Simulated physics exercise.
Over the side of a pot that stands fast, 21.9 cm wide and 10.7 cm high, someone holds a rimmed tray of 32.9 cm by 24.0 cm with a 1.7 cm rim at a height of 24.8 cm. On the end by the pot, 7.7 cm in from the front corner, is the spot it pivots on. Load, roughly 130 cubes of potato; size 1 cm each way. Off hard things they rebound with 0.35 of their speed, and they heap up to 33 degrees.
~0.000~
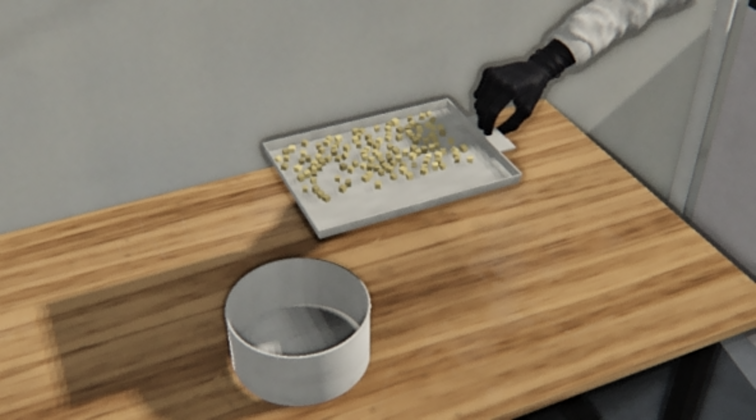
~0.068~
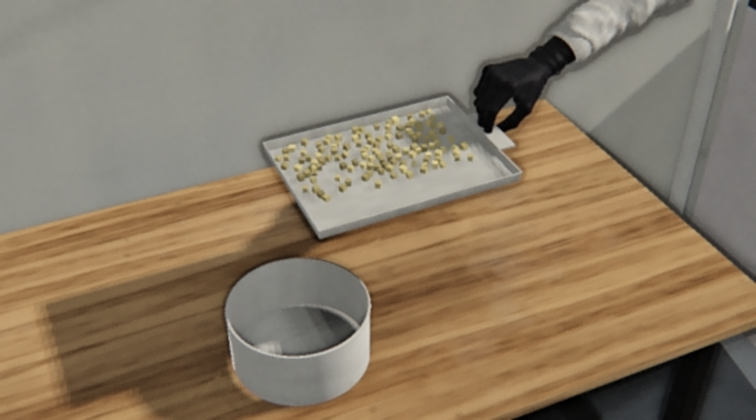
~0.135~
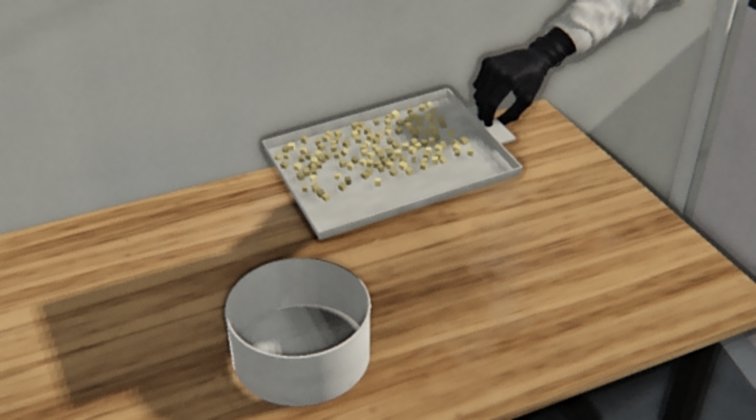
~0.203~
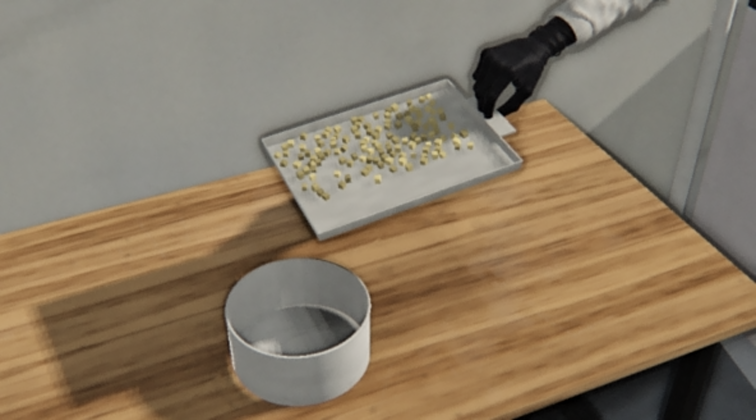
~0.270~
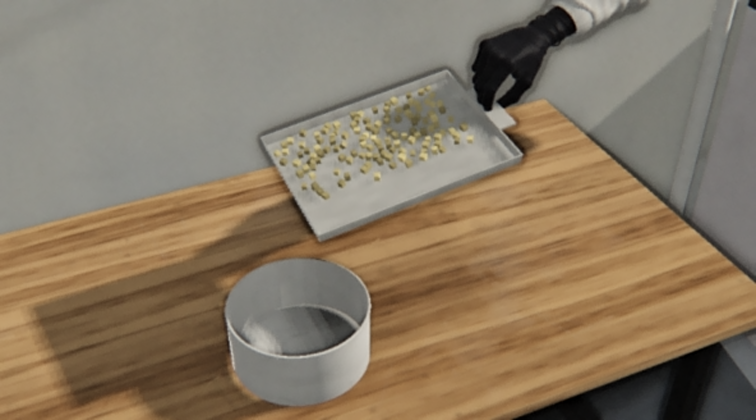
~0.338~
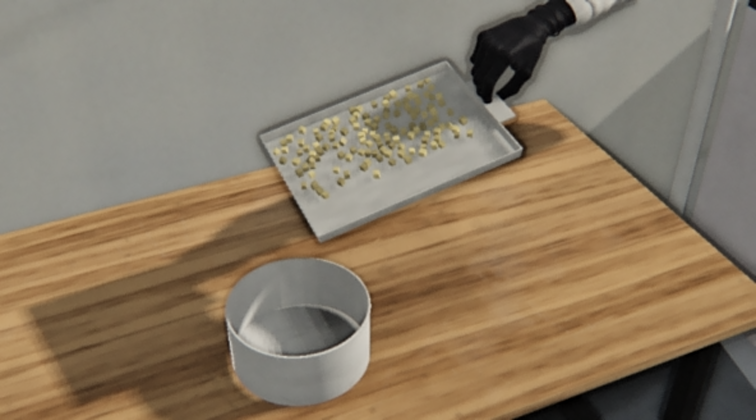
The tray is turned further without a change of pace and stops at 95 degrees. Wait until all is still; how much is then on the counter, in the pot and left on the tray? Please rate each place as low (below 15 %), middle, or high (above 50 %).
Counter: Low, pot: High, tray: Low.
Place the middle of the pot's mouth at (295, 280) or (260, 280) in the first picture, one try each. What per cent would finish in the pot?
That gives roughly 75 per cent and then 45 per cent.
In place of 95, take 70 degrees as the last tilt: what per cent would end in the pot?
Then about 45 per cent.
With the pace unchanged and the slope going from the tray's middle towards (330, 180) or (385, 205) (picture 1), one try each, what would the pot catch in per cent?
Near 20 and 65 per cent, in that order.
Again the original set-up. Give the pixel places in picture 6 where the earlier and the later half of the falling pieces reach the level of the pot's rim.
Near (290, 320) at first, near (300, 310) afterwards.
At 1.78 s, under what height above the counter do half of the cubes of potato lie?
Roughly 22 cm above the counter.
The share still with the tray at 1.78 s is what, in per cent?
It works out to near 50 per cent of the load.
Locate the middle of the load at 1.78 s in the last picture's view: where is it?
Approx. (301, 244).
Then, at 1.20 s, tilt 51 degrees; the tray holds 90 %, the pot 0 %.
Then, at 1.78 s, tilt 76 degrees; the tray holds 50 %, the pot 45 %.
After 2.41 s, tilt 95 degrees; the tray holds 15 %, the pot 75 %.
In the end, at 3.5 s, counter 5 %, pot 90 %, tray 5 %.
